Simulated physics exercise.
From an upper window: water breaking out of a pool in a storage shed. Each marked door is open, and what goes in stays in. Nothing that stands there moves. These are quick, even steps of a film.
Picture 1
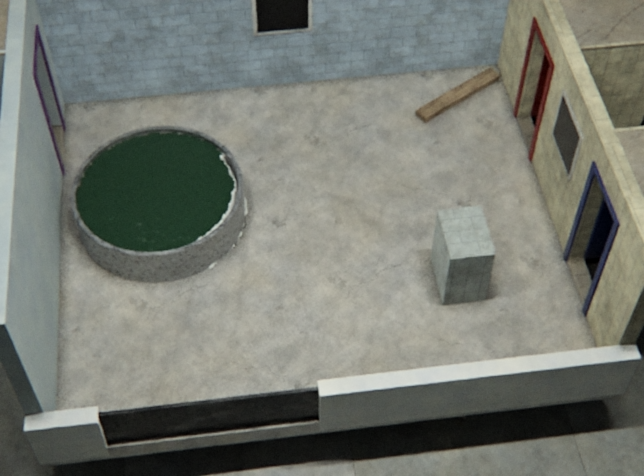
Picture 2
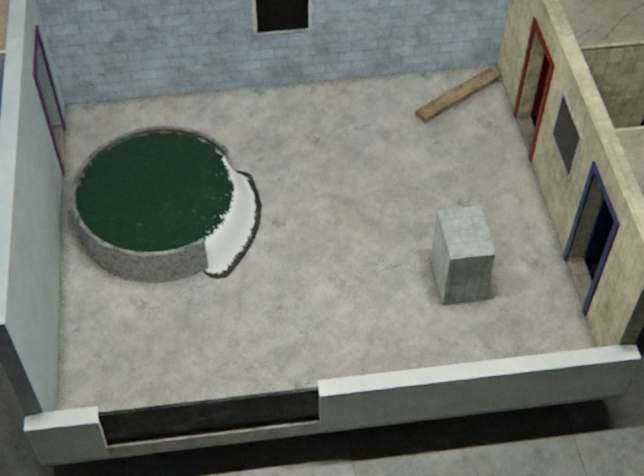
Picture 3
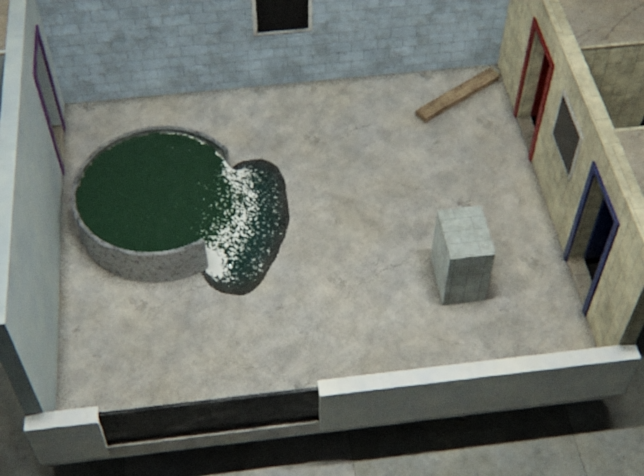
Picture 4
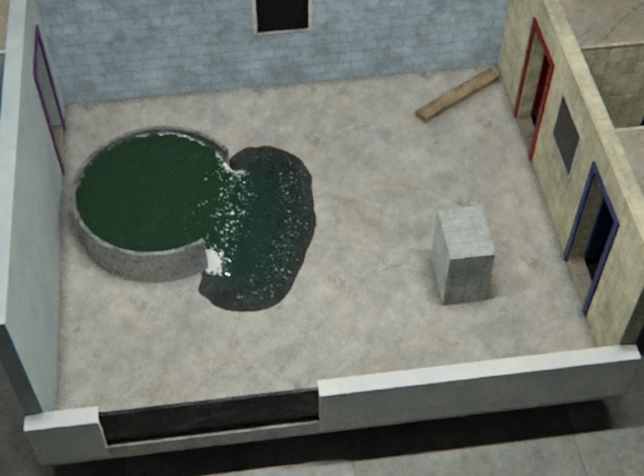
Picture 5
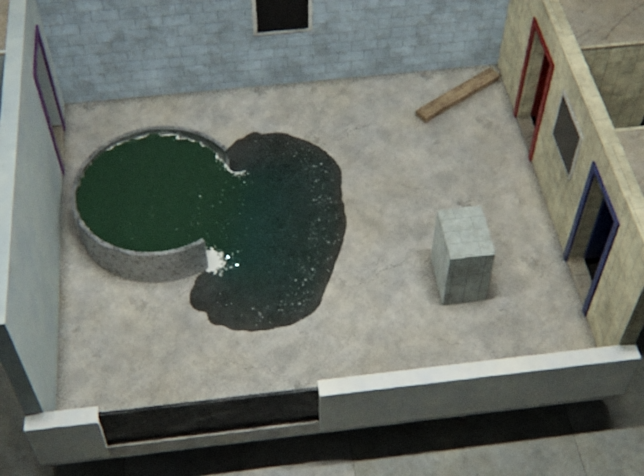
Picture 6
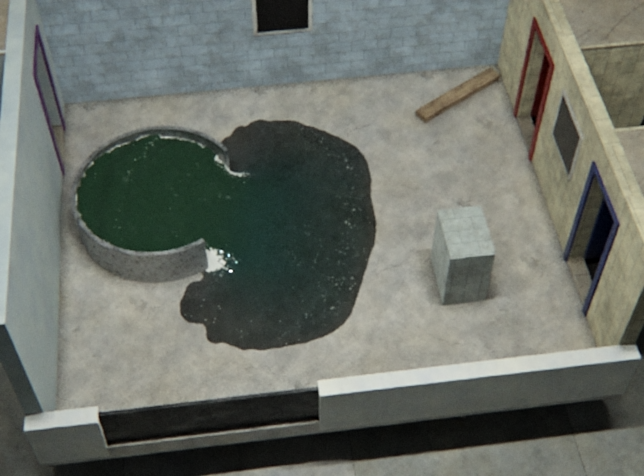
A round tank of green water breaks open and a dark pool spreads rightward across the floor.
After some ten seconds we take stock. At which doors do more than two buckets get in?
One by one: The red door floods; the blue door floods; the purple door holds within the limit.
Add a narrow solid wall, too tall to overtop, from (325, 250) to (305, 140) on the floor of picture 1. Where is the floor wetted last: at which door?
That is the red door.
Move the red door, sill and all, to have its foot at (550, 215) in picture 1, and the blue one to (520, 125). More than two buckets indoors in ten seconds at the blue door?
Then: The blue door takes more.
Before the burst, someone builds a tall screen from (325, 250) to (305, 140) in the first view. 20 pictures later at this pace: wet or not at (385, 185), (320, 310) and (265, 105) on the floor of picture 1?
In turn: Not flooded, awash, wet.
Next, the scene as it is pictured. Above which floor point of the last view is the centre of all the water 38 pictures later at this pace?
At about (377, 234).
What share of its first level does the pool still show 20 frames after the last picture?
Near 28 in a hundred.
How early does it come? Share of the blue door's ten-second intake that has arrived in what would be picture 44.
I make it 85 per cent.
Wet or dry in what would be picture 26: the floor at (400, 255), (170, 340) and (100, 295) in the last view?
As listed: Covered, dry, free of water.
A moment on, water covers 45 % of the floor; the red door not reached, the blue door not reached, the purple door not reached.
Next, water covers 55 % of the floor; the red door wet at the sill, nothing in, the blue door not reached, the purple door not reached.
Then, water covers 65 % of the floor; the red door over two buckets in, the blue door under two buckets in, the purple door not reached.
Later, water covers 70 % of the floor; the red door far over two buckets in, the blue door over two buckets in, the purple door not reached.
In the end, water covers 95 % of the floor; the red door far over two buckets in, the blue door far over two buckets in, the purple door not reached.
